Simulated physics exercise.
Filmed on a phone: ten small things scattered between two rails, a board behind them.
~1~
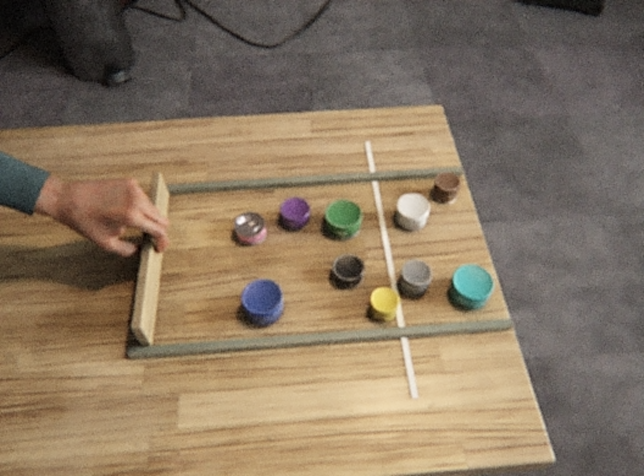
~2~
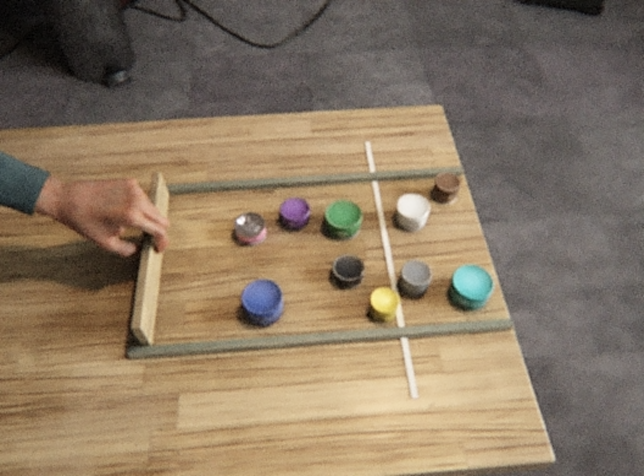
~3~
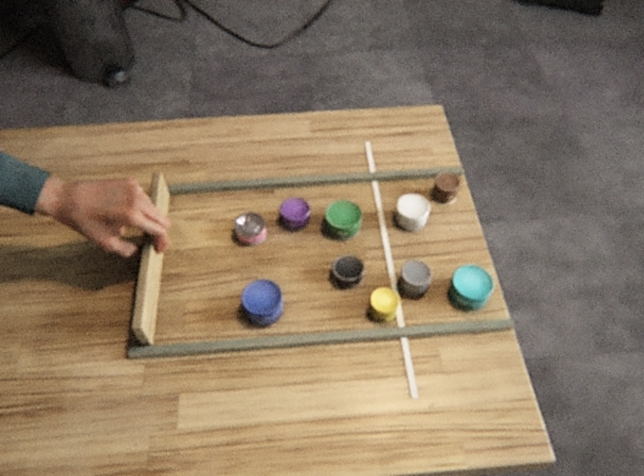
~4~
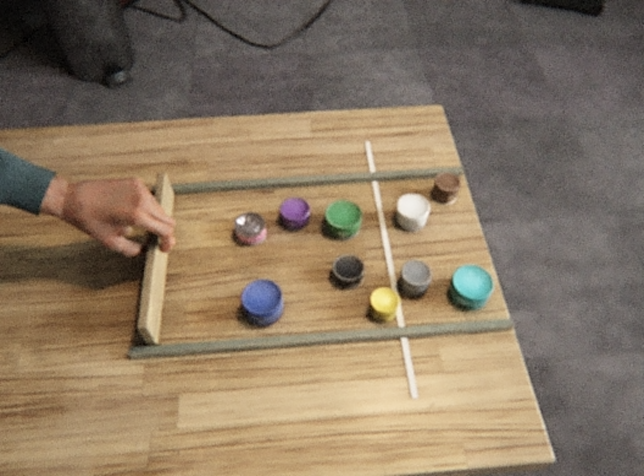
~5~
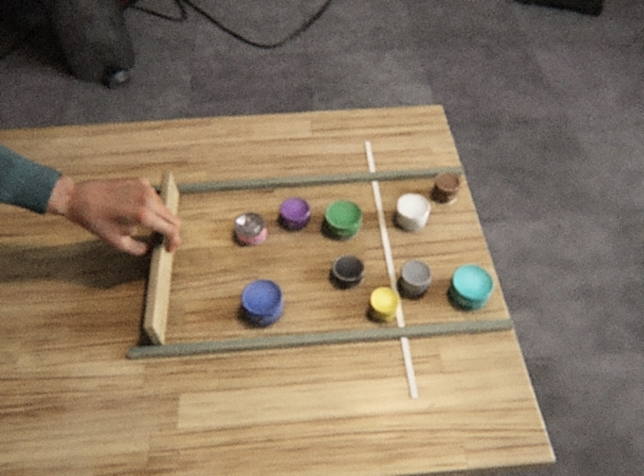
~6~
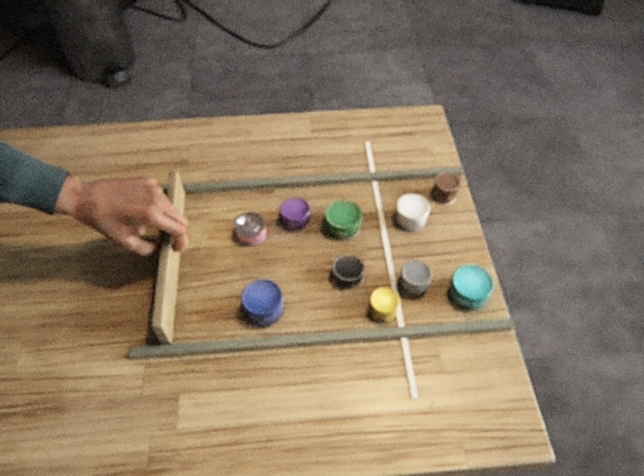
At the start, a hand holds a wooden board upright at the left end of two rails on a table, with small coloured pots scattered between them and a white tape strip crossing. The board stays almost still, then the hand slides it slightly right, while the pots remain in place.
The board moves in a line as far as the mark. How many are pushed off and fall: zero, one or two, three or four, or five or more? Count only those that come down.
The number that fall off is zero.
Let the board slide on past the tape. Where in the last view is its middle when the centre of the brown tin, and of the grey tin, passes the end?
Its middle is around (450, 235) and around (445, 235).
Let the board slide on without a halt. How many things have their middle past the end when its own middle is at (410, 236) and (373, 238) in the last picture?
Past the end: 1 and 0.
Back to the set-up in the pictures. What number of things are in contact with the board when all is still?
It touches 4.
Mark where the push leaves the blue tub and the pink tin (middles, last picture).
The blue tub at (417, 294), the pink tin at (398, 221).
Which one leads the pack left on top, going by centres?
The white tin ends nearest.
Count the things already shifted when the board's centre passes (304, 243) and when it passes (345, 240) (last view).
4 and 7.
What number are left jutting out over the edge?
That would be 0.
Early on, none off yet; brown tin at rest near (446, 188); turquoise tub at rest near (471, 288); white tin at rest near (412, 213).
Finally, the number that fall off is zero.
